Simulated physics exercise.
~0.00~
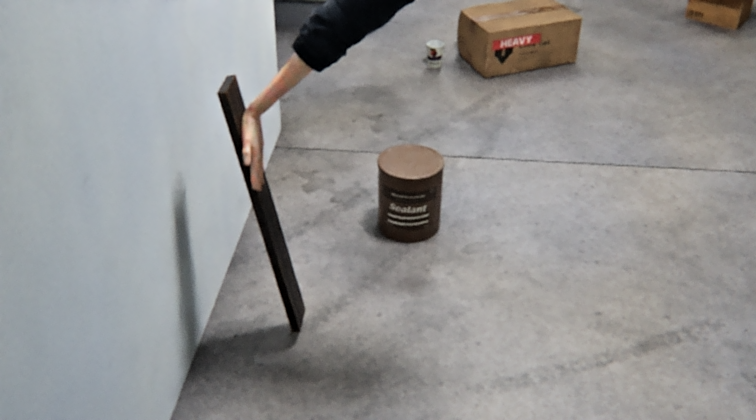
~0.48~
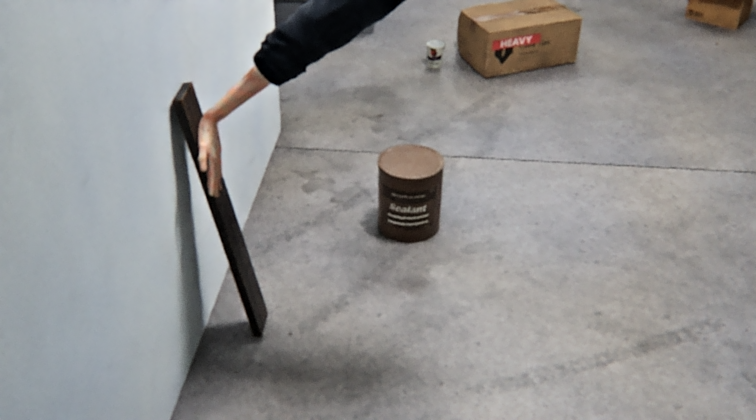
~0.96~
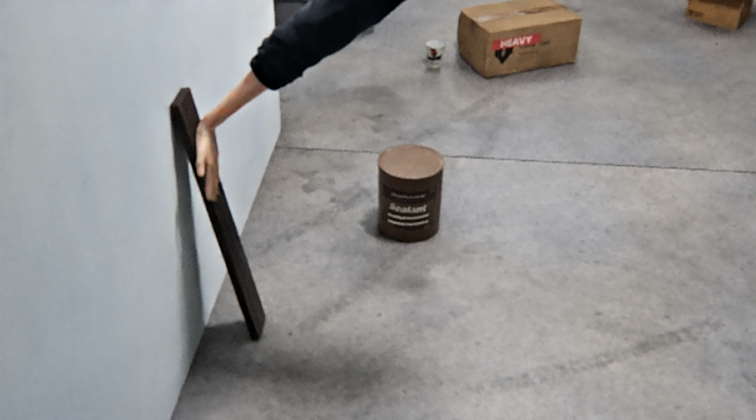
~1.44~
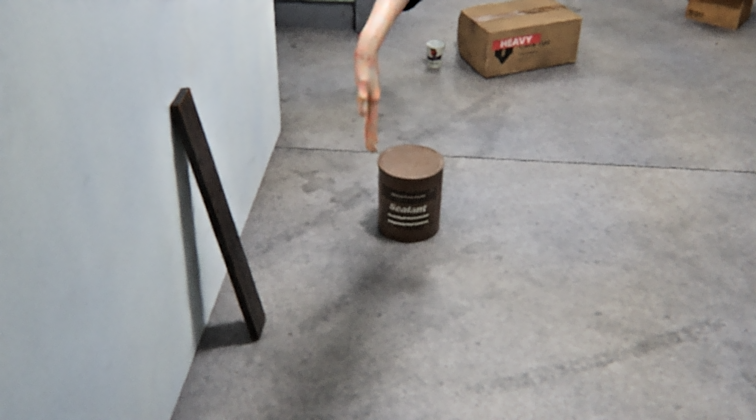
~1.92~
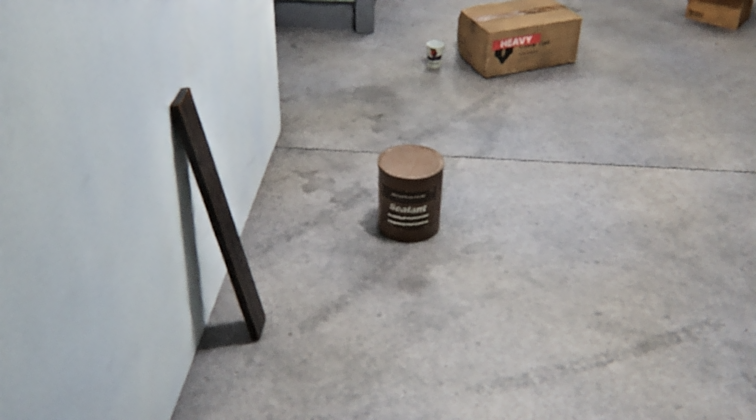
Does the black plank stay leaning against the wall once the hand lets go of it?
Yes, the black plank stays up, still leaning against the wall after the hand has gone.
The footage shows a hand moving a black plank left until it leans against a pale wall, with a brown pail standing nearby on the grey floor. The hand lets go and withdraws out of view, and the plank stays leaning in place.
